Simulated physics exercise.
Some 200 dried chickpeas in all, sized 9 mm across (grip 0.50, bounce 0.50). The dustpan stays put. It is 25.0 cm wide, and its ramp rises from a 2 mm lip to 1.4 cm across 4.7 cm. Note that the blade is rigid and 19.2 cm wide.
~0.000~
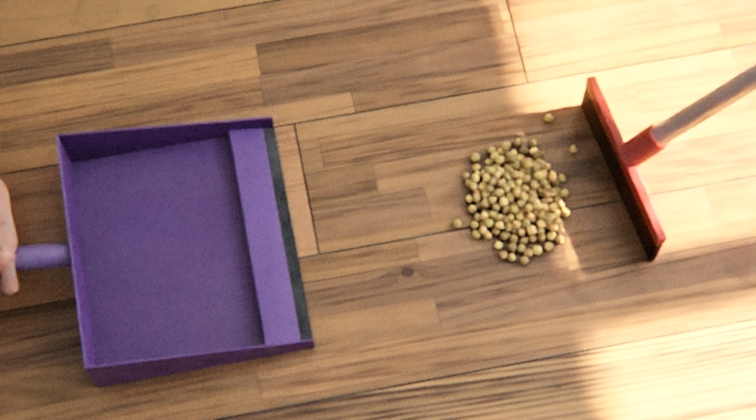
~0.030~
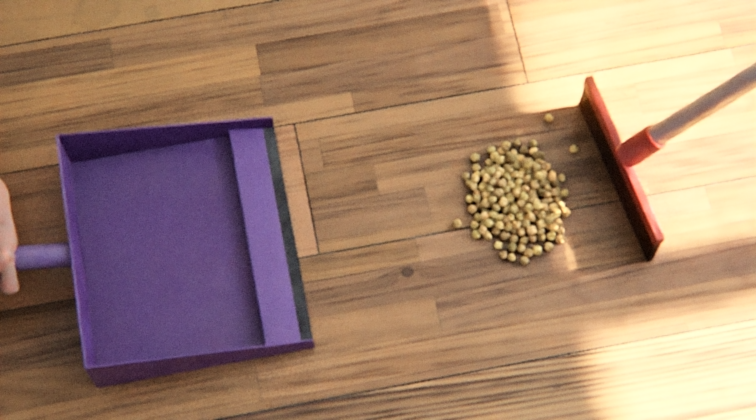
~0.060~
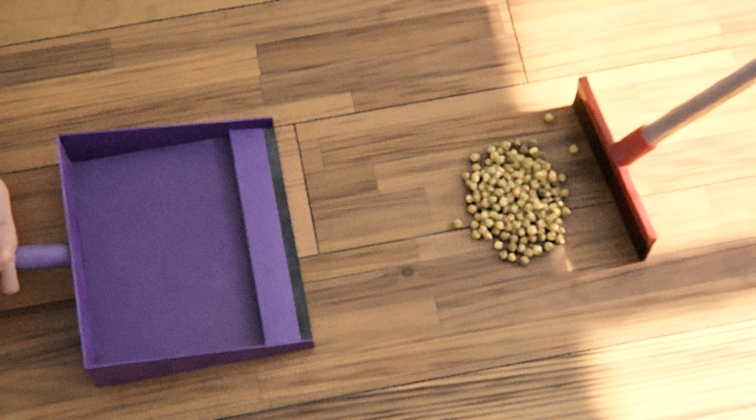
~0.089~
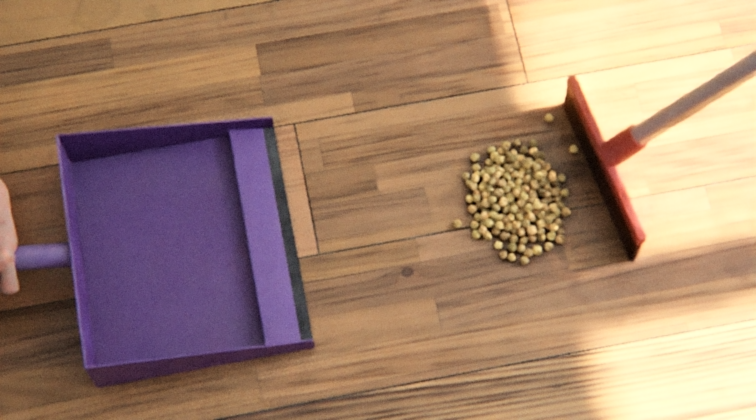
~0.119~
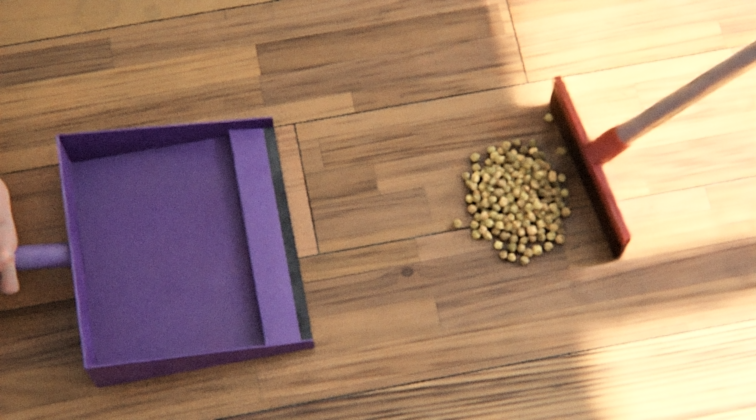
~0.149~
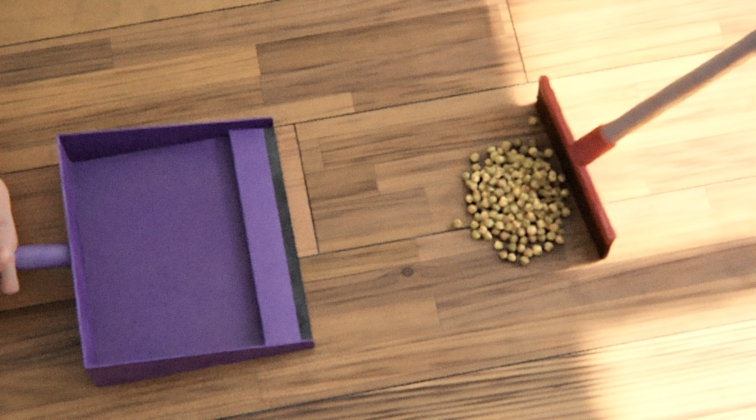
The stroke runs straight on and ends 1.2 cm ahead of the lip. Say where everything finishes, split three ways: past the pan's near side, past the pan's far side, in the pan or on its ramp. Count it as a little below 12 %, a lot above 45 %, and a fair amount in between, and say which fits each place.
Near side: A little, far side: A little, pan: A fair amount.
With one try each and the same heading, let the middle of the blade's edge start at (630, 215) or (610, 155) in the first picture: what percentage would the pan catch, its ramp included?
Around 35 percent, then around 10 percent.
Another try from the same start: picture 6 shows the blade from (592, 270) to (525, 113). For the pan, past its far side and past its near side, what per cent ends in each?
You'd see pan at 45, far at 0 and near at 15.
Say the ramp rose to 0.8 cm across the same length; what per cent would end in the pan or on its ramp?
Estimated share: Around 30 in a hundred.
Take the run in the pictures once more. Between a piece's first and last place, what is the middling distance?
It comes to some 24 cm.
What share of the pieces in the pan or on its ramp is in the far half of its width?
Around 90 in a hundred.
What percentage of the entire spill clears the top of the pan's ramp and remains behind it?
Roughly 0 per cent.
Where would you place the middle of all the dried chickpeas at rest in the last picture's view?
Estimated resting centre: Around (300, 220).
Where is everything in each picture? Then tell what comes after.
In the first picture, blade from (660, 240) to (591, 85), moved 0.0 cm, 0 of the pieces shifted so far; middle of the pieces at (518, 196); pan at (170, 256).
In the second picture, blade from (658, 240) to (589, 85), moved 0.2 cm, 0 of the pieces shifted so far; middle of the pieces at (518, 196).
In the third picture, blade from (651, 240) to (582, 84), moved 0.9 cm, 0 of the pieces shifted so far; middle of the pieces at (518, 196).
In the fourth picture, blade from (640, 239) to (572, 84), moved 2.0 cm, 0 of the pieces shifted so far; middle of the pieces at (518, 196).
In the fifth picture, blade from (625, 239) to (558, 84), moved 3.5 cm, 1 of the pieces shifted so far; middle of the pieces at (518, 196).
In the sixth picture, blade from (610, 238) to (543, 83), moved 5.0 cm, 2 of the pieces shifted so far; middle of the pieces at (518, 196); pan at (170, 256). Its pace works out near 0.51 m/s, heading 13 degrees away from the viewer's side.
Then, at 0.42 s, middle of the blade 16 cm from the lip; 0 % over the lip, far side 0 %, near side 0 %.
Then, at 0.60 s, middle of the blade 8 cm from the lip; 0 % over the lip, far side 0 %, near side 0 %.
Then, at 0.90 s, middle of the blade 3 cm from the lip; 25 % over the lip, far side 0 %, near side 0 %.
By 1.2 s all is still; near side 0 %, far side 0 %, pan 25 %, in front of the lip or behind the blade 75 %.
